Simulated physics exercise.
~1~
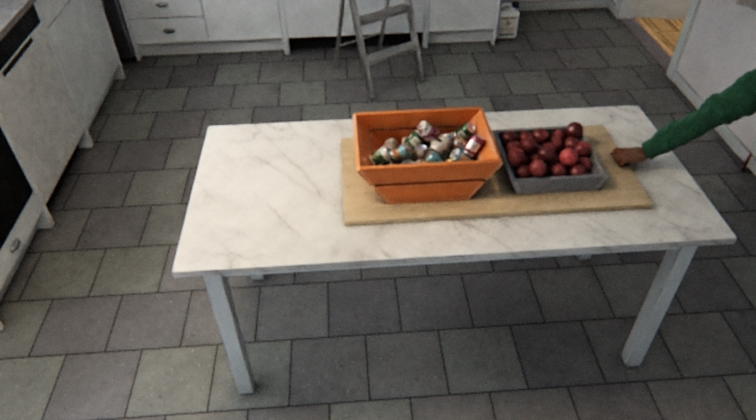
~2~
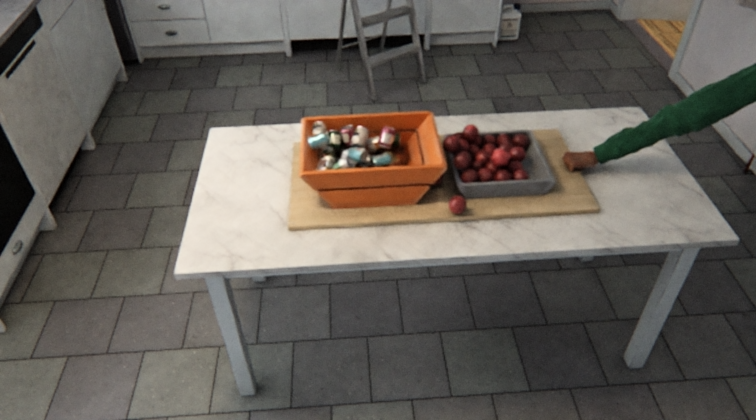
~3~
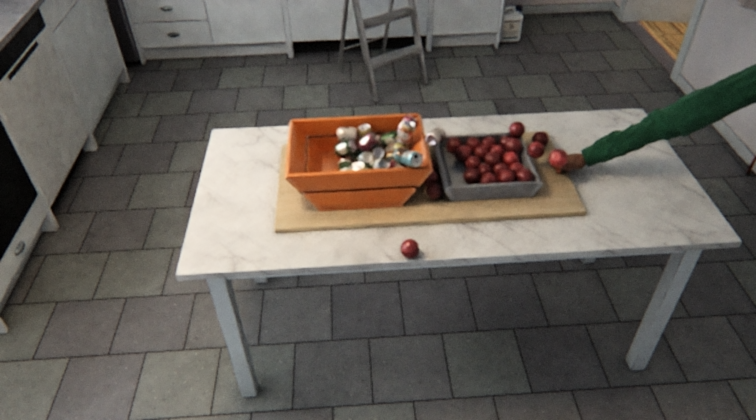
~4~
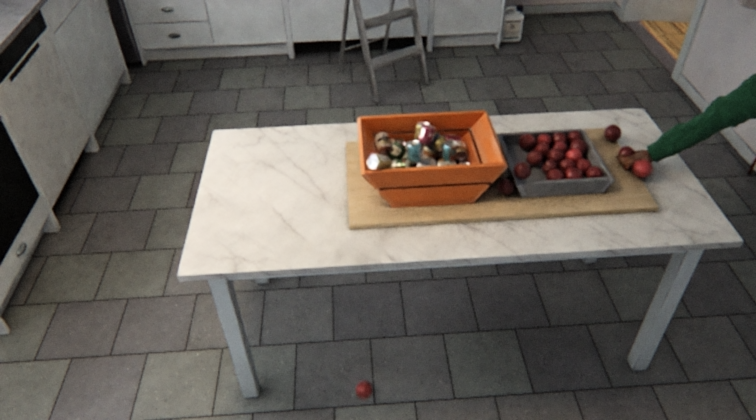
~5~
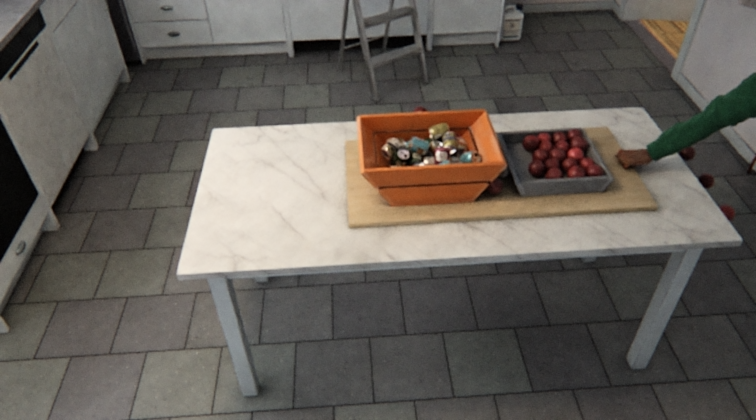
In a kitchen, a green-sleeved arm shook a board left and right on a marble-topped table, jostling an orange tote of cans and a grey tote of red apples; several apples spilled, one dropping to the floor, while most cans stayed in.
